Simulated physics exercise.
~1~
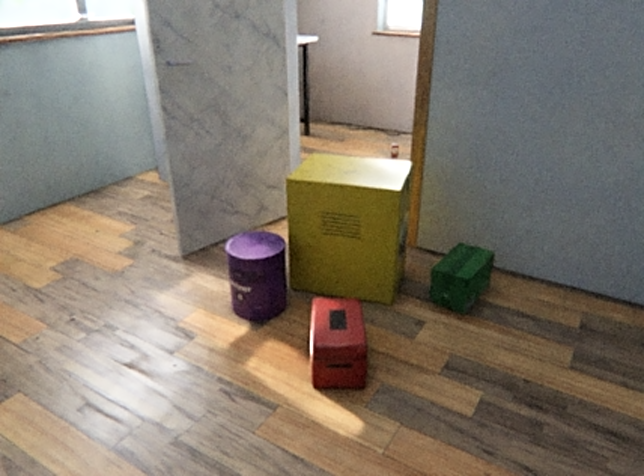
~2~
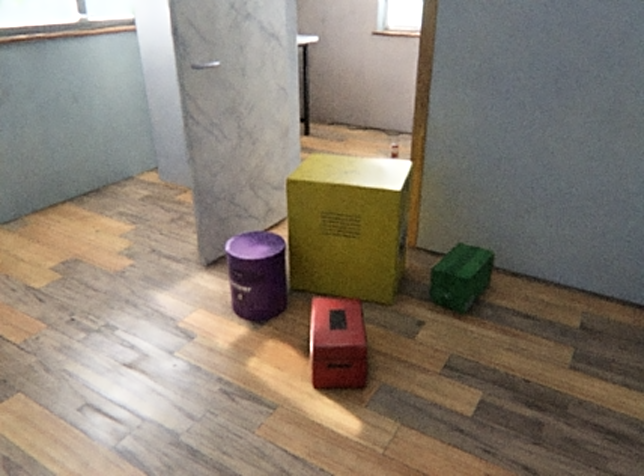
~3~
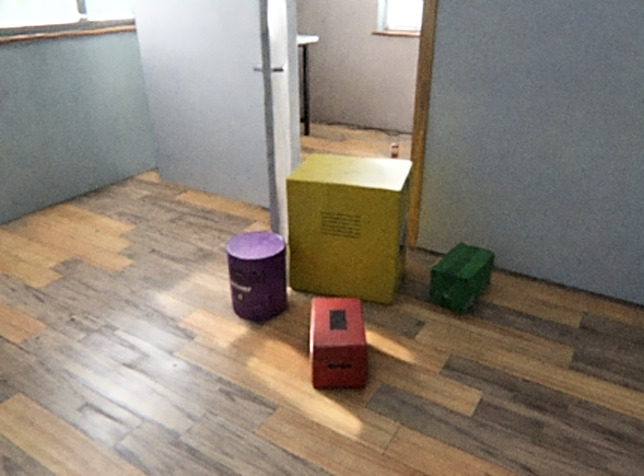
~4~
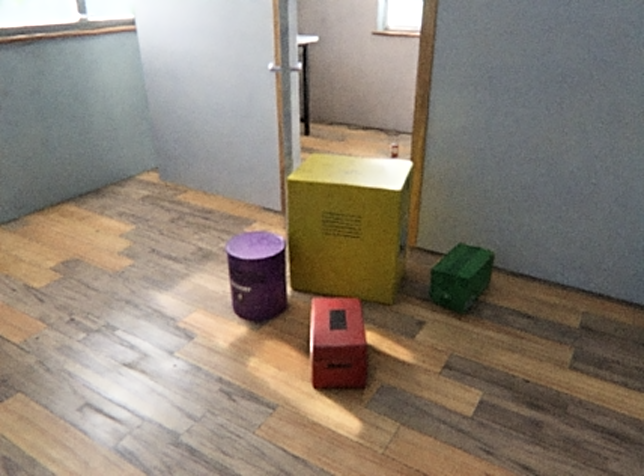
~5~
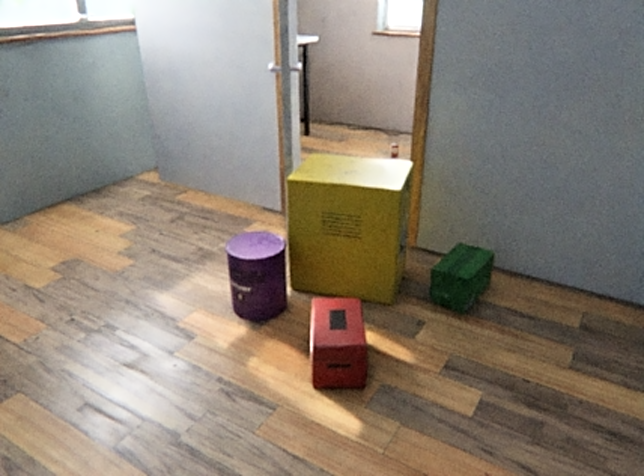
Marbled door swinging rightward toward a yellow box and stopping still open, while the purple pail, red toolbox and green box stay put.
